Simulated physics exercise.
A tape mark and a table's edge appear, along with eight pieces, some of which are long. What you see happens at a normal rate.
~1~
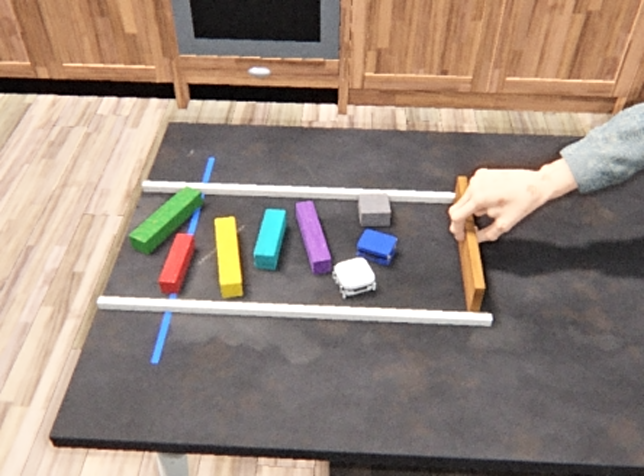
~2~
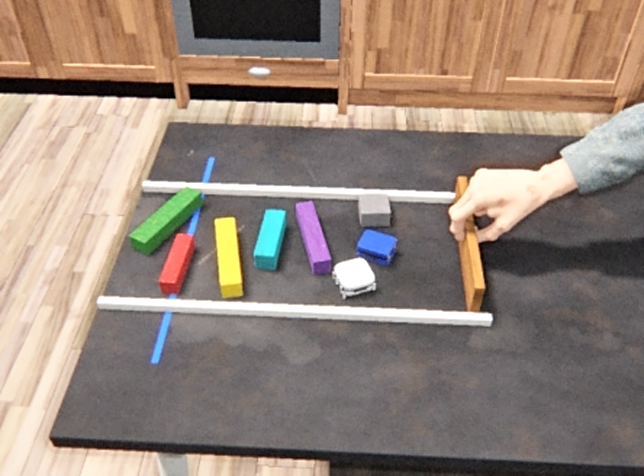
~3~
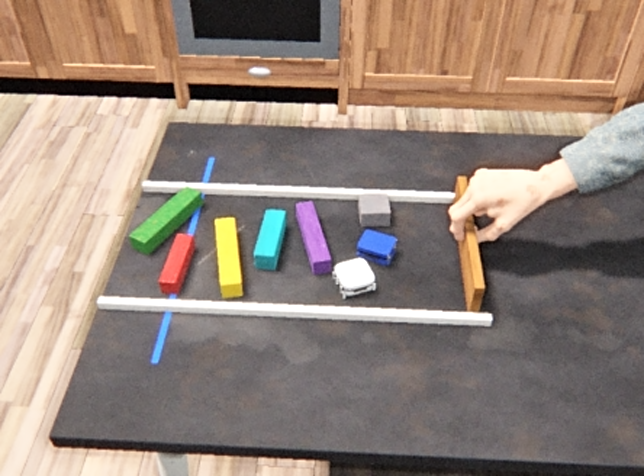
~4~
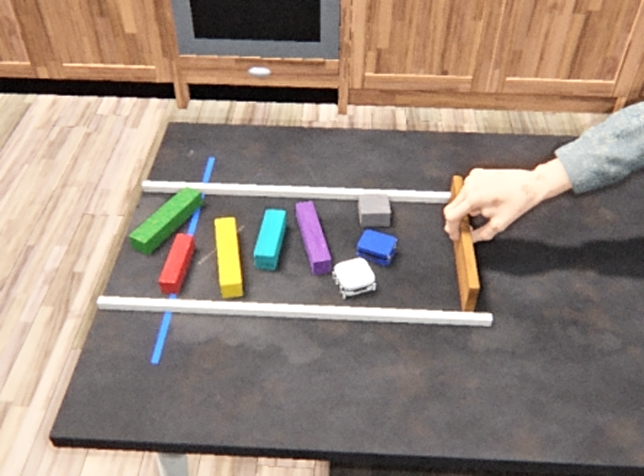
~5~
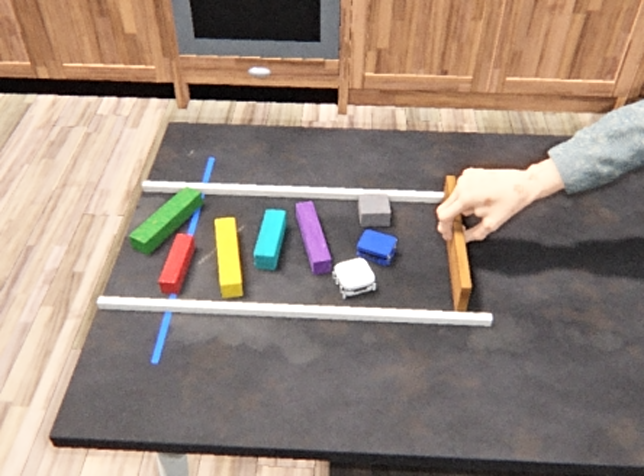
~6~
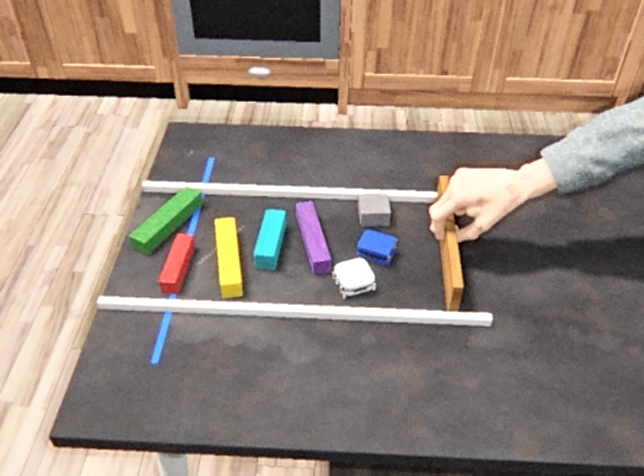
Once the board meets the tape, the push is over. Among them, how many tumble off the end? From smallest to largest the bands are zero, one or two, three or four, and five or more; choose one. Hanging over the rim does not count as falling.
The right band is three or four.
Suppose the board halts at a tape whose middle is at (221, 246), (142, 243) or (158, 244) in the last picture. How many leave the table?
In order, 0, 5 and 5.
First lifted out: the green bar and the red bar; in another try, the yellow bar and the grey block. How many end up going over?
The count is 1 in the first case and 0 in the second.
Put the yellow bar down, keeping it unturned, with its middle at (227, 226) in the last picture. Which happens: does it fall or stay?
It comes down.
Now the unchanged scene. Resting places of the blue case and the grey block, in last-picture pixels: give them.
Near (170, 244) and (183, 202).
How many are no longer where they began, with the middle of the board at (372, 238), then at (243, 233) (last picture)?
Respectively 3 and 8.
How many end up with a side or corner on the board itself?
The count in contact is 3.
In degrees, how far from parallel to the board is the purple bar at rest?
About 0 degrees.
Soon after, none off yet; green bar at rest near (168, 219); red bar at rest near (178, 264); yellow bar at rest near (228, 256).
At rest, the number that fall off is three or four; fallen, yellow bar, red bar and green bar.
